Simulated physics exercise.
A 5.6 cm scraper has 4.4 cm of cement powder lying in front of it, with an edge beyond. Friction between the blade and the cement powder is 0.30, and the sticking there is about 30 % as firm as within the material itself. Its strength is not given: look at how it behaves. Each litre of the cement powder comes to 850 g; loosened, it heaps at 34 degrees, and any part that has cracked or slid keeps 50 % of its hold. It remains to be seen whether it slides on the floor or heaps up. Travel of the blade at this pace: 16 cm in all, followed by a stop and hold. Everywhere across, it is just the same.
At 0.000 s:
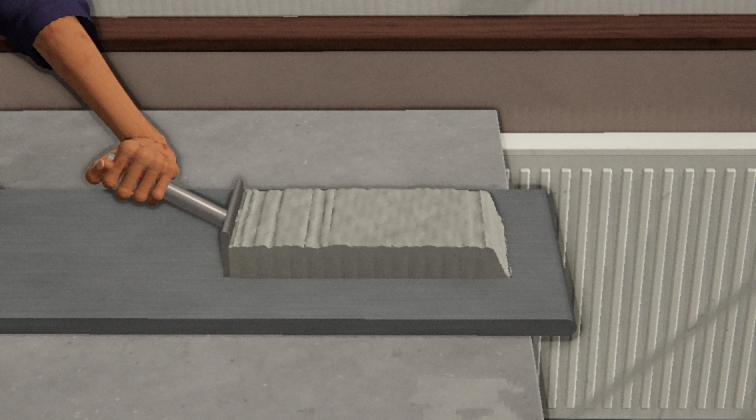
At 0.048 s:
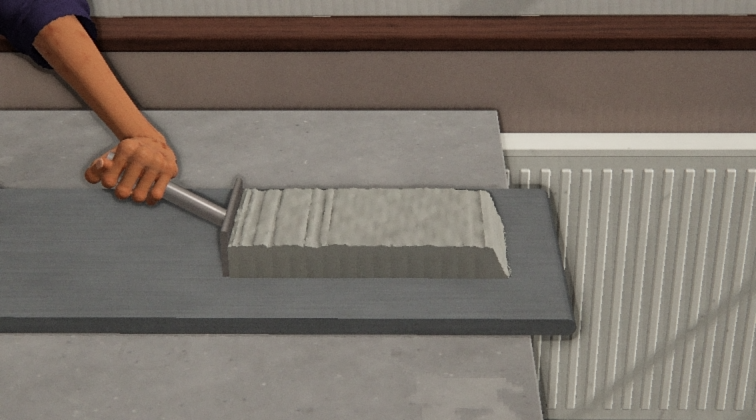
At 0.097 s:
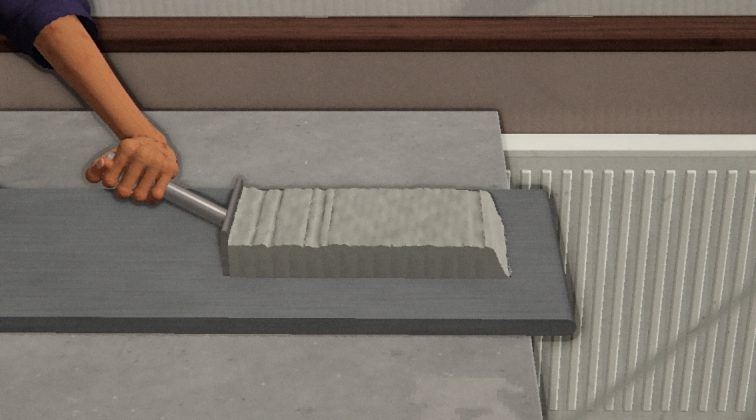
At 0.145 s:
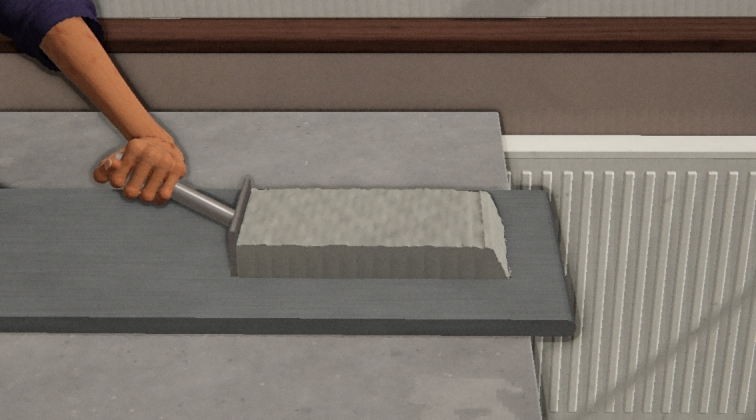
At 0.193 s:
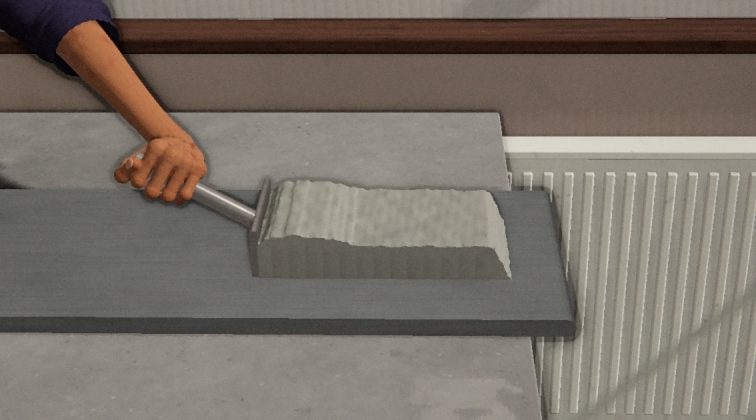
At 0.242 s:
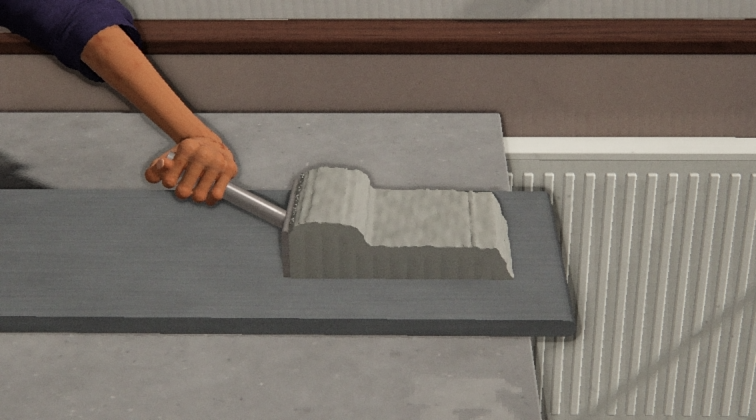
The footage shows a hand holding a scraper still against a low block of grey powder on a dark board, then pushing it slowly right, the powder bunching up higher beside the blade while its far edge barely shifts.
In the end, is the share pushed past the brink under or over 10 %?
It finishes short of 10 %.
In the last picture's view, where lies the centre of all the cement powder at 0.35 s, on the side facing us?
Centre: Approx. (435, 255) px, near face.
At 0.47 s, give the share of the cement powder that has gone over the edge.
Near 0 %.
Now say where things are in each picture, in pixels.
Foot of the blade at (230, 278), not yet moved; foremost bit of the cement powder at (507, 276), piled 4.3 cm high, in the first frame.
Foot of the blade at (230, 278), not yet moved; foremost bit of the cement powder at (507, 276), piled 4.3 cm high, in the second frame.
Foot of the blade at (230, 278), not yet moved; foremost bit of the cement powder at (507, 276), piled 4.3 cm high, in the third frame.
Foot of the blade at (238, 278), moved 1.0 cm; foremost bit of the cement powder at (507, 276), piled 4.5 cm high, in the fourth frame.
Foot of the blade at (259, 278), moved 3.5 cm; foremost bit of the cement powder at (508, 279), piled 5.6 cm high, in the fifth frame.
Foot of the blade at (290, 278), moved 7.2 cm; foremost bit of the cement powder at (511, 279), piled 7.4 cm high, in the sixth frame.
After 0.35 s, 0 % has gone over the edge.
After 0.47 s, 0 % has gone over the edge.
After 0.59 s, 0 % has gone over the edge.
After 0.71 s, 0 % has gone over the edge.
After 0.84 s, 0 % has gone over the edge.
